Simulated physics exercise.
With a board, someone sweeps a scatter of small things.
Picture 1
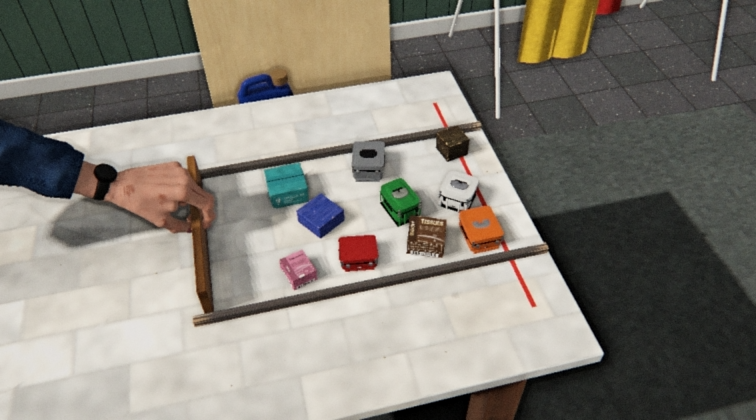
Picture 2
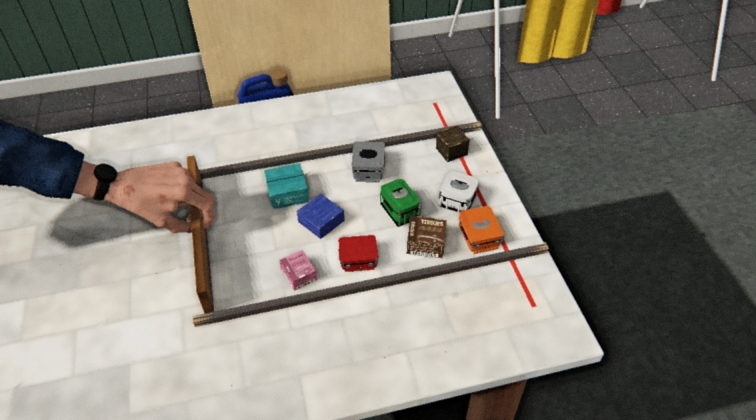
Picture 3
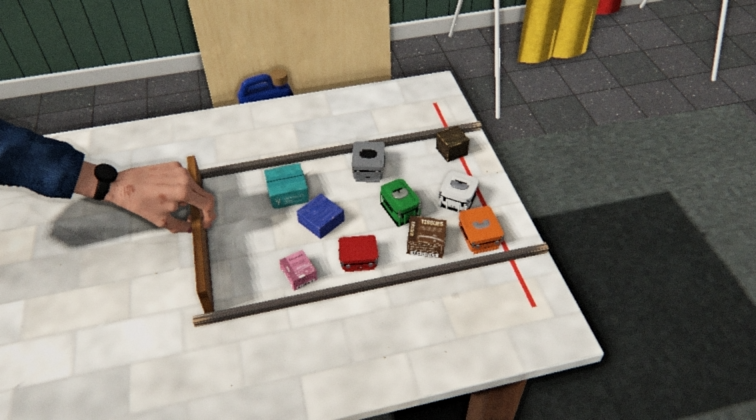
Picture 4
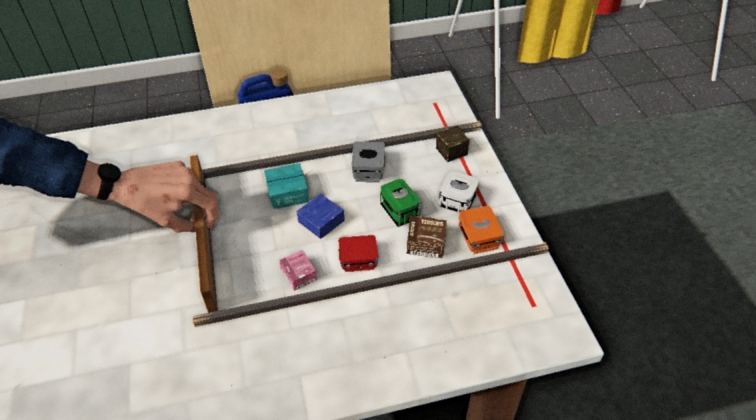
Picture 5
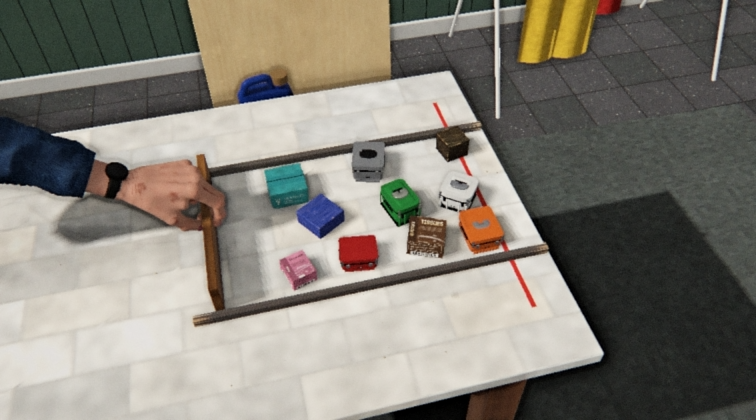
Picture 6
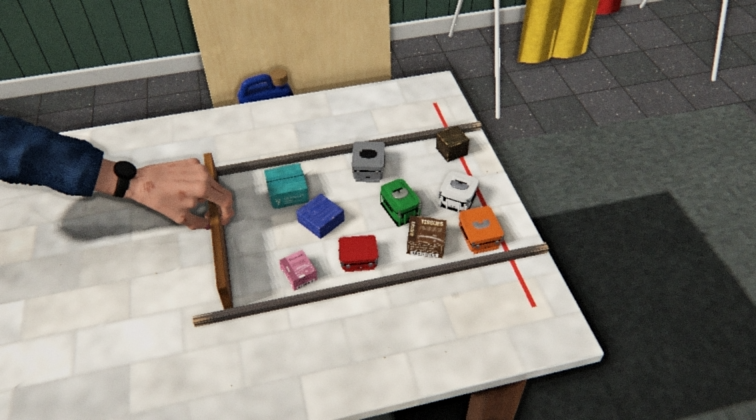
We see a hand holding a wooden board upright between two rails on a table, with small colourful boxes scattered to its right near a red line. The hand slides the board slightly rightward, while the boxes stay still.
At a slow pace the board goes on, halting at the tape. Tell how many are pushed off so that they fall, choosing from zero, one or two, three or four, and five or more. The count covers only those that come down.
Falling ones: Five or beyond.
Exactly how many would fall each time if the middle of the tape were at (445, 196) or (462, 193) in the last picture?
Try by try, 4 and 4.
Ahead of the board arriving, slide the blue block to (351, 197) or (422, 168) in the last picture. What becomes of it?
Well, the blue block stays aboard in the first case and is gone in the second.
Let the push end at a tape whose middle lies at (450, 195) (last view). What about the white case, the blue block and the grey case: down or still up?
White case goes off, blue block stays put, grey case stays put.
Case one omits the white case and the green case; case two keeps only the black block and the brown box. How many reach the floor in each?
5, then 5.
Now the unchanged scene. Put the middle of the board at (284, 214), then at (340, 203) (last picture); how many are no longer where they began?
One spot: 2. Other spot: 6.
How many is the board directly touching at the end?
3 of them.
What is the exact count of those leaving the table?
In all, 7 of them.
Soon after, none off yet; black block at rest near (452, 144); orange case at rest near (480, 230); white case at rest near (459, 193).
In the end, the number that fall off is five or more; gone, red case, grey case, green case, brown box, white case, orange case and black block.
